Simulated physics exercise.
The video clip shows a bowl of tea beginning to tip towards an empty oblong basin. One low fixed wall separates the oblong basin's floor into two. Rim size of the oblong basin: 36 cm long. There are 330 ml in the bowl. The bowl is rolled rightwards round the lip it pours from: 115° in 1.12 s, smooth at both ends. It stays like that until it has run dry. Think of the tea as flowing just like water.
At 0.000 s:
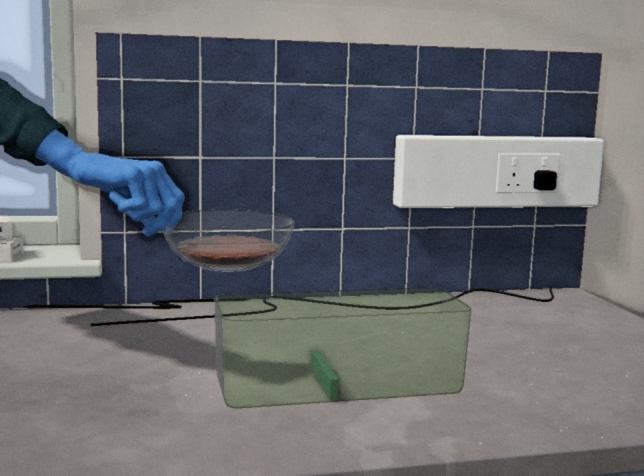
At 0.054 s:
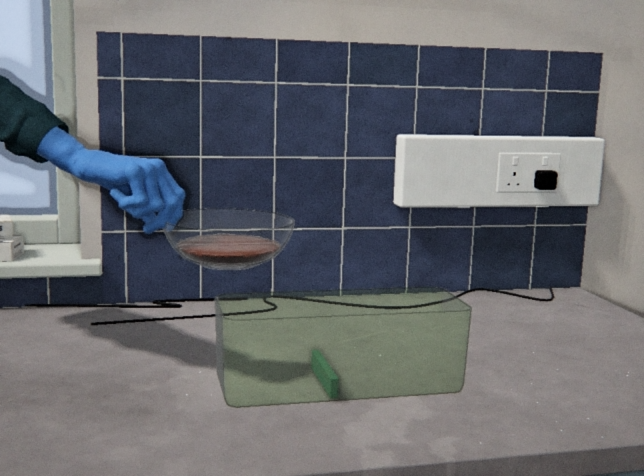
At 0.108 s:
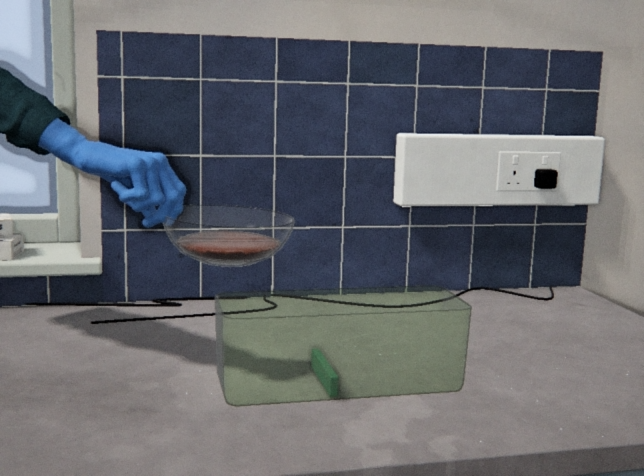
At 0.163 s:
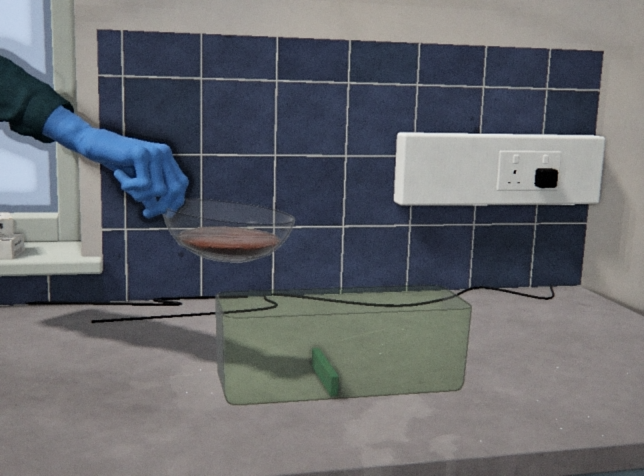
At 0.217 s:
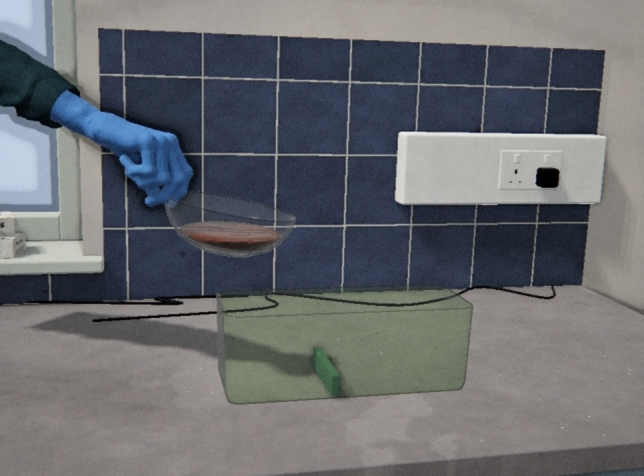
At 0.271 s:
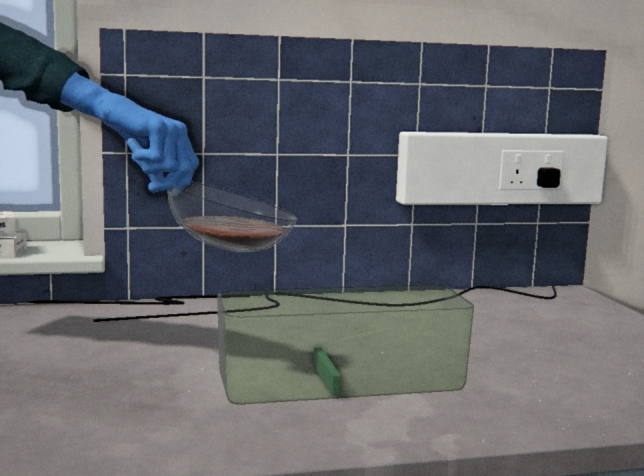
A blue-gloved hand slowly tilts a clear bowl of tea rightwards above an oblong basin.
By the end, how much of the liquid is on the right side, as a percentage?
Around 89 percent.
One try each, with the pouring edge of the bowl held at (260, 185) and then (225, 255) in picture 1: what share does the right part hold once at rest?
Try 1: 75 %; try 2: 15 %.
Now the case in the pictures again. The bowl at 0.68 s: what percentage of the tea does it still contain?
Near 34 in a hundred.
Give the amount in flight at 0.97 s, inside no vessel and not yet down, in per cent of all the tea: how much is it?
Roughly 4 per cent.
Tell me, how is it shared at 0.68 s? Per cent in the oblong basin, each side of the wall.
About 2 % left, 8 % right.
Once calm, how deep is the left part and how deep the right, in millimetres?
Left roughly 2 mm; right roughly 12 mm.
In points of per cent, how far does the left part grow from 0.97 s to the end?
Difference: Approx. 2 %.
By 0.68 s the tilt is 76° and 34 per cent is still to pour, 2 is left of the wall and 8 right of it.
By 0.97 s the tilt is 110° and 0 per cent is still to pour, 8 is left of the wall and 88 right of it.
By 1.28 s the tilt is 115° and 0 per cent is still to pour, 10 is left of the wall and 89 right of it.
By 1.62 s the tilt is 115° and 0 per cent is still to pour, 10 is left of the wall and 89 right of it.
At rest 10 per cent lies left of the wall, 89 right of it and 1 outside.
